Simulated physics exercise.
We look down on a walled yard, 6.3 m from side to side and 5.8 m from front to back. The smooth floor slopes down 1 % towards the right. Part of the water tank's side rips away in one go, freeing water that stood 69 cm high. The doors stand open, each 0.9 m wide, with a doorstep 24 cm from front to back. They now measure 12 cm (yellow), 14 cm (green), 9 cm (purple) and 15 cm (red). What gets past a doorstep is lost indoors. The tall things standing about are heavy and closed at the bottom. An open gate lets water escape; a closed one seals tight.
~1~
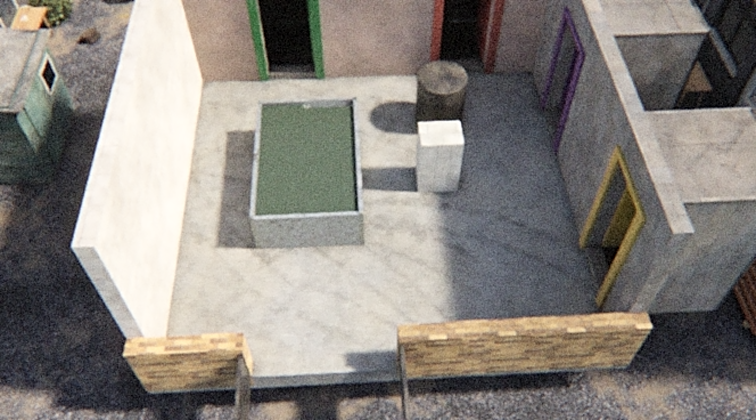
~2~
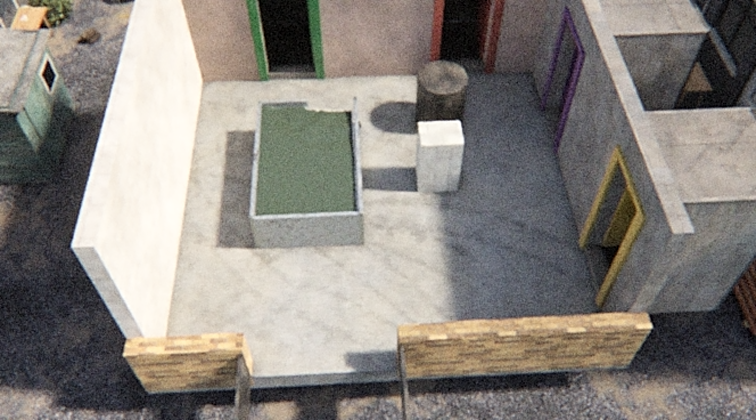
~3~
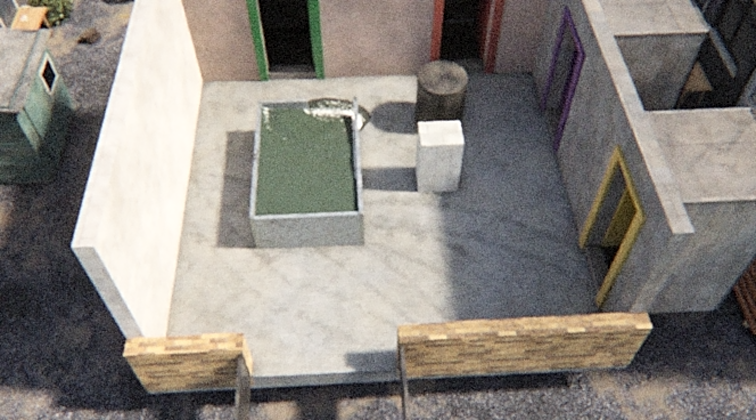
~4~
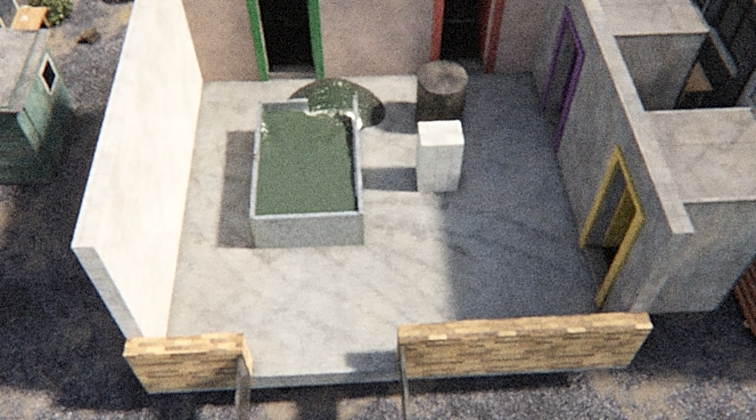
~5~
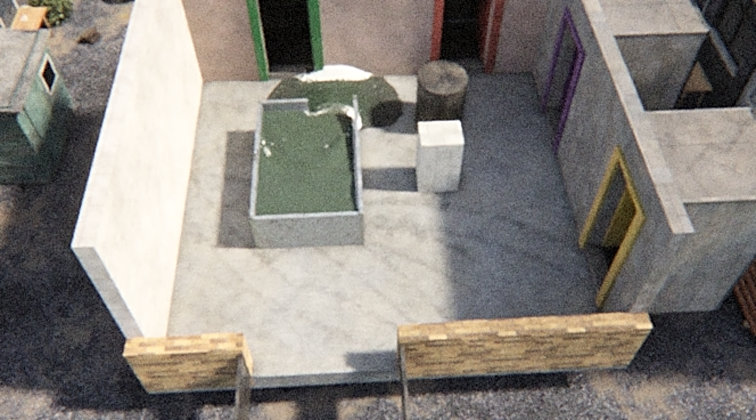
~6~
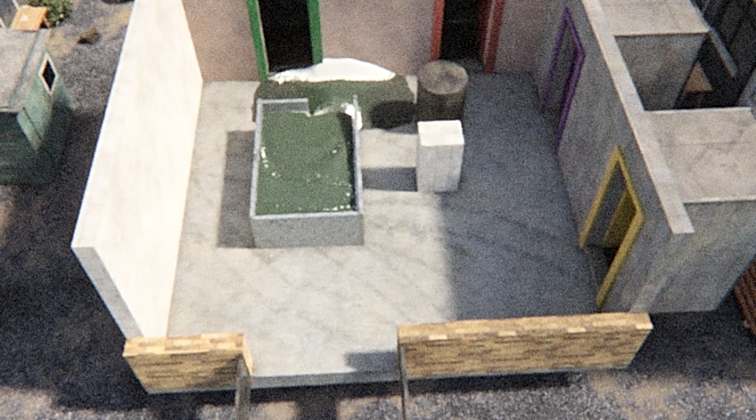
The clip opens on a walled yard where a rectangular tank of dark green water stands still on a pale floor. The tank's far side breaks open near its right corner, and water pours through the gap, fanning out behind it in a foam-edged sheet that reaches the green-framed door.
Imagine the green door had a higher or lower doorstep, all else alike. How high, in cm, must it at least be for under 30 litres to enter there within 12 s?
At least 25 cm or so.
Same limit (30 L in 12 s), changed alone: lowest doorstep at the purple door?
About 10.0 cm at purple.
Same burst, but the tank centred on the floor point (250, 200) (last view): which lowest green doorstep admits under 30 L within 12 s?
Some 31 cm.
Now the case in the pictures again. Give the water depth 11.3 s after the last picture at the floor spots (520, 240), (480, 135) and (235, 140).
About 8, 3 and 4 cm.
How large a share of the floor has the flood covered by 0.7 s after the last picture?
Near 15 per cent is wet.
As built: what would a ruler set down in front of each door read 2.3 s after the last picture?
Depths in cm: Yellow 0, green 21, purple 15, red 9.
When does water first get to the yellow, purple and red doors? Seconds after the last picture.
Yellow 2.8 s, purple 1.4 s, red 0.4 s.
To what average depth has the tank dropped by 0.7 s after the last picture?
About 51 cm.
Then, 0.7 s after the last picture water covers 15 % of the floor, deepest (43 cm) near (337, 85); 26 cm at the green door, 24 litres in over its 14 cm doorstep.
Then, 2.3 s after the last picture water covers 35 % of the floor, deepest (36 cm) near (524, 72); 21 cm at the green door, 113 litres in over its 14 cm doorstep.
Then, 11.3 s after the last picture water covers 95 % of the floor, deepest (11 cm) near (524, 72); 6 cm at the green door, 145 litres in over its 14 cm doorstep.
At the green door as built, the water peaked near 28 cm, 1.1 s after the last picture.
With a doorstep of 21.5 cm, 51 litres would have come in within the 12 s; with 29 cm, 11 litres. So under 30 litres takes about 25 cm.
